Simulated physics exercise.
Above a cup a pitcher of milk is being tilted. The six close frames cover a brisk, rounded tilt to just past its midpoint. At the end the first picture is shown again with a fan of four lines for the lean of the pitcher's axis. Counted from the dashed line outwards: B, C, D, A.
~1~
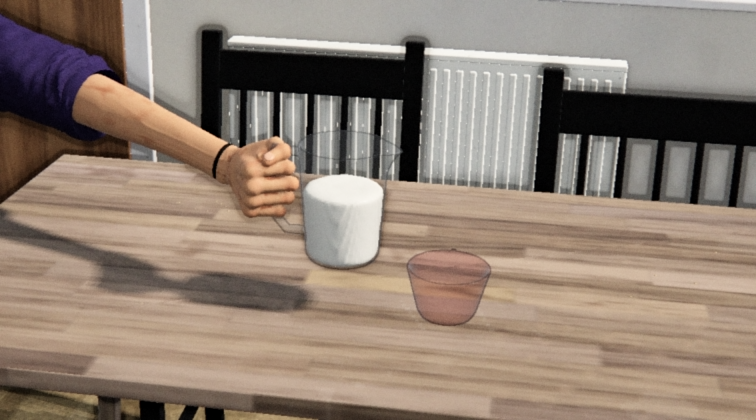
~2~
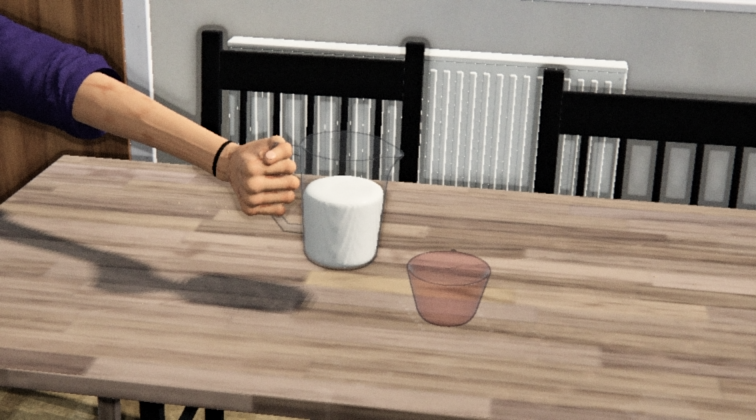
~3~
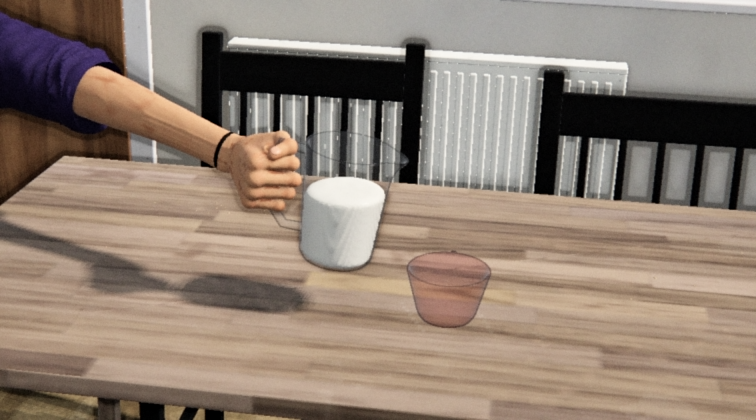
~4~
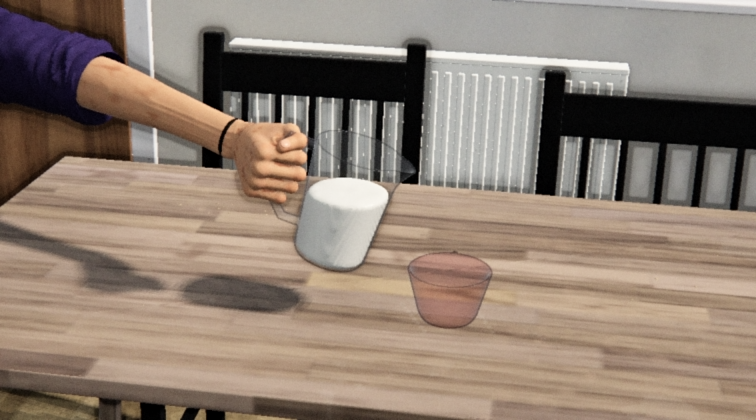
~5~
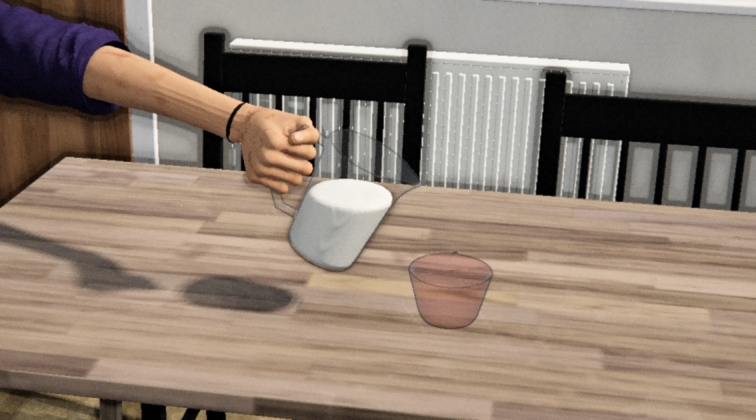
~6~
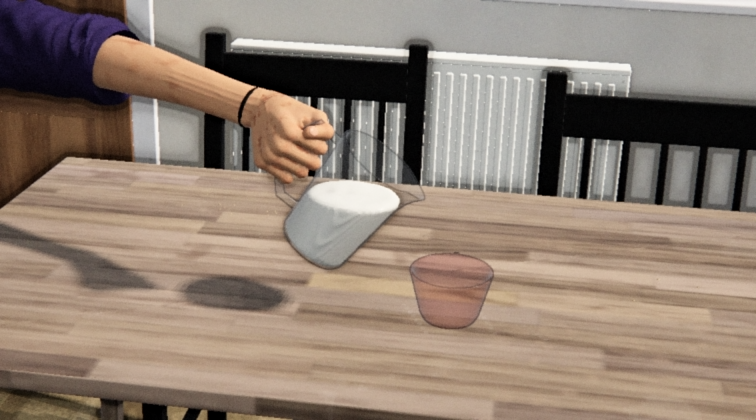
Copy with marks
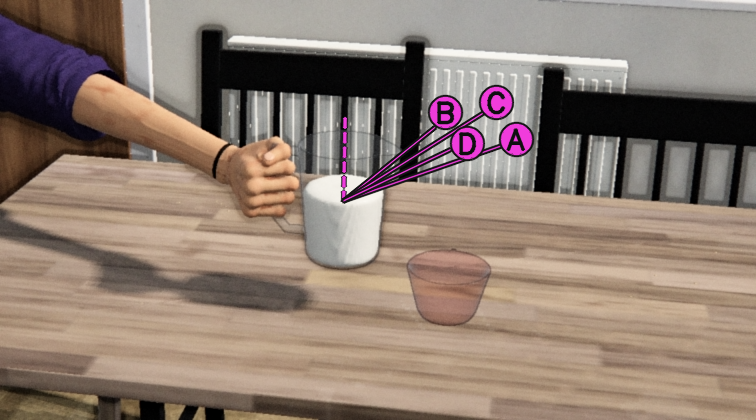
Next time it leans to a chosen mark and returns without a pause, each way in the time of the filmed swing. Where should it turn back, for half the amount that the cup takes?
Go for A.
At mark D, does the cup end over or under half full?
Under.
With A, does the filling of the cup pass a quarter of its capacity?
Yes.
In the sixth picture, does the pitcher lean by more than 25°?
Yes.
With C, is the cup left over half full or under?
Under.
In magenta, A at (500, 146); B at (434, 127); C at (483, 113); D at (450, 149).
Choosing A, the cup ends with about 50 % of what it can hold.
Choosing B, the cup ends with about 4 % of what it can hold.
Choosing C, the cup ends with about 12 % of what it can hold.
Choosing D, the cup ends with about 28 % of what it can hold.
